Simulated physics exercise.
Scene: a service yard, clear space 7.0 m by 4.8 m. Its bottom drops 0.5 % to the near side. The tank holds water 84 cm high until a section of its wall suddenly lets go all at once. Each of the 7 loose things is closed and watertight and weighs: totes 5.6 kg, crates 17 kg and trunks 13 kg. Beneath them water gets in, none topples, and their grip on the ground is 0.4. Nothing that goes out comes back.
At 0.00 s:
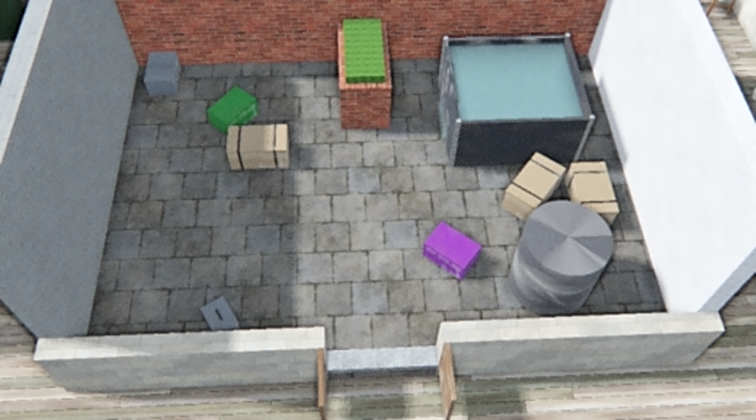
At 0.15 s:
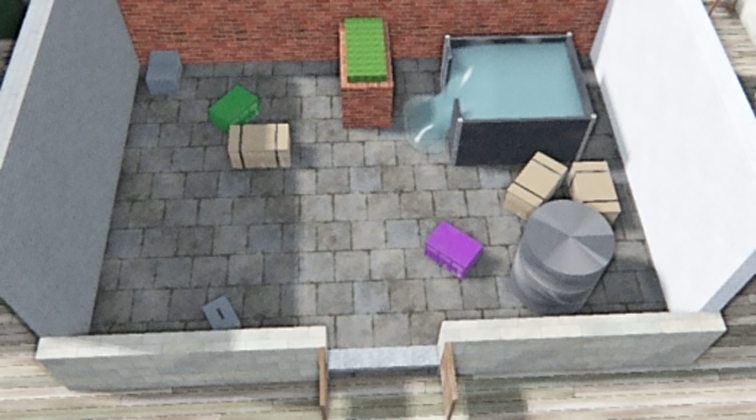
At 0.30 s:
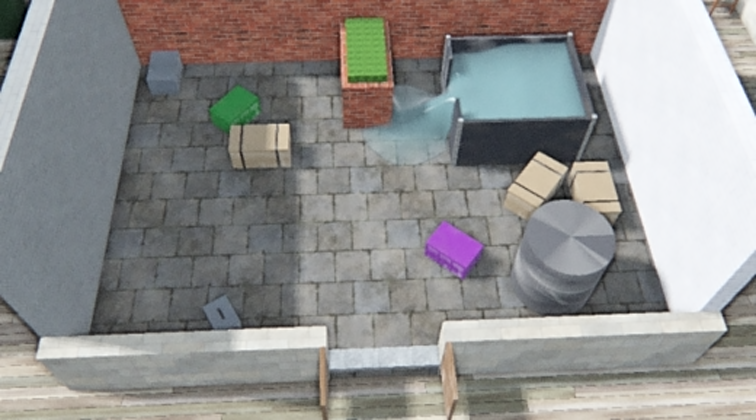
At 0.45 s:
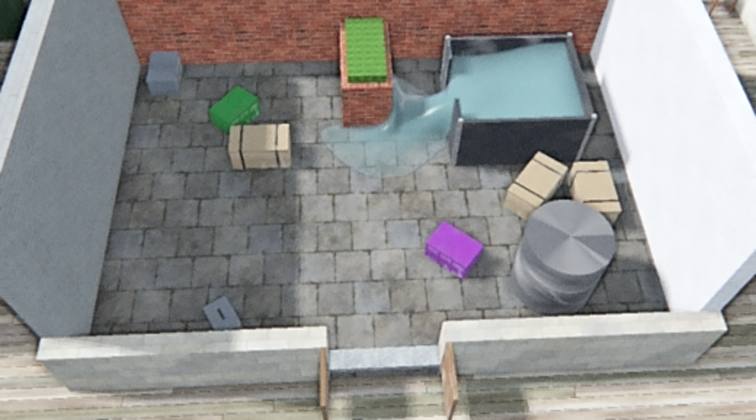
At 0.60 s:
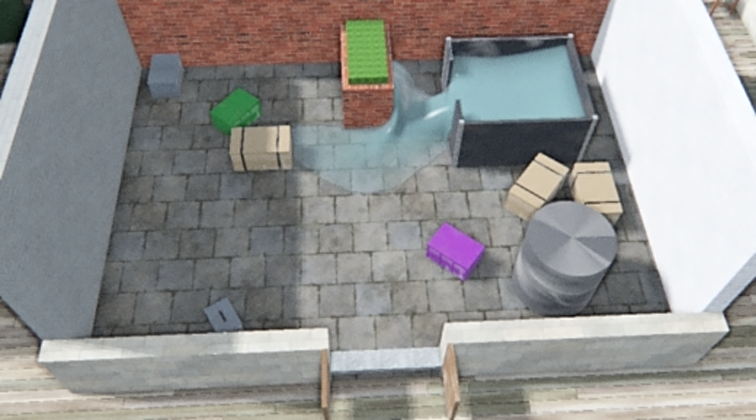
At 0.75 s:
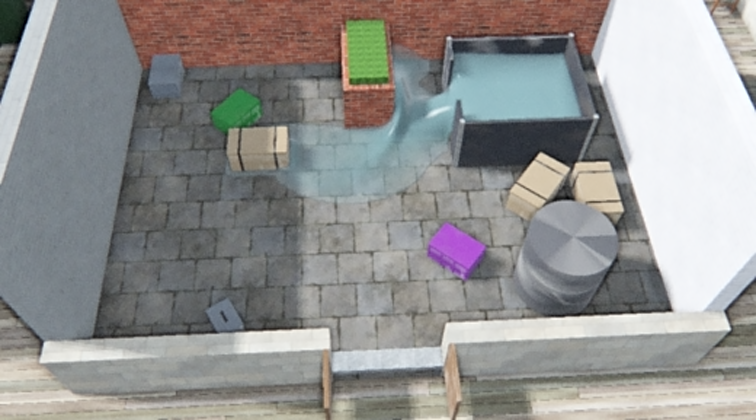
Walled paved yard with water pouring from an open-sided tank, spreading left past a brick planter and reaching a tan box.
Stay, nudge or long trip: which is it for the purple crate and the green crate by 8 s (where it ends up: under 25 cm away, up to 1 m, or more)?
Well, the purple crate remains nearly still, and as for the green crate, it goes a little way.
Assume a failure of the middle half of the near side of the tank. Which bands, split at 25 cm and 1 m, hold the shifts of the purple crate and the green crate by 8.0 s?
Purple crate: Washed well away; green crate: Roughly where it was.
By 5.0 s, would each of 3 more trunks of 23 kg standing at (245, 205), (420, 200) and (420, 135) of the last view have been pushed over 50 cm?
Answers, first to last: Exceeding, not exceeding, exceeding.
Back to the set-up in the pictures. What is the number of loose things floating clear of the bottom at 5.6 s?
It comes to 2.
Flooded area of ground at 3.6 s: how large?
About 26 m2 is covered.
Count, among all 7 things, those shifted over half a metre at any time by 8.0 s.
The total is 5.
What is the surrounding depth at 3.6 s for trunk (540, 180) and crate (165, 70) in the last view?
Roughly 0 and 8 cm.
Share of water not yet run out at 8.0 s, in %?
92 % or so.
After 1.6 s the purple crate is near (457, 245), 0.0 m from its start, aground; the green crate is near (235, 106), 0.0 m from its start, aground; 0 of 7 are out; 0 afloat.
After 3.6 s the purple crate is near (457, 245), 0.0 m from its start, aground; the green crate is near (235, 107), 0.0 m from its start, aground; 0 of 7 are out; 3 afloat.
After 5.6 s the purple crate is near (457, 245), 0.0 m from its start, aground; the green crate is near (238, 104), 0.1 m from its start, aground; 0 of 7 are out; 2 afloat.
After 8.0 s the purple crate is near (458, 244), 0.0 m from its start, aground; the green crate is near (270, 88), 0.6 m from its start, aground; 0 of 7 are out; 4 afloat.
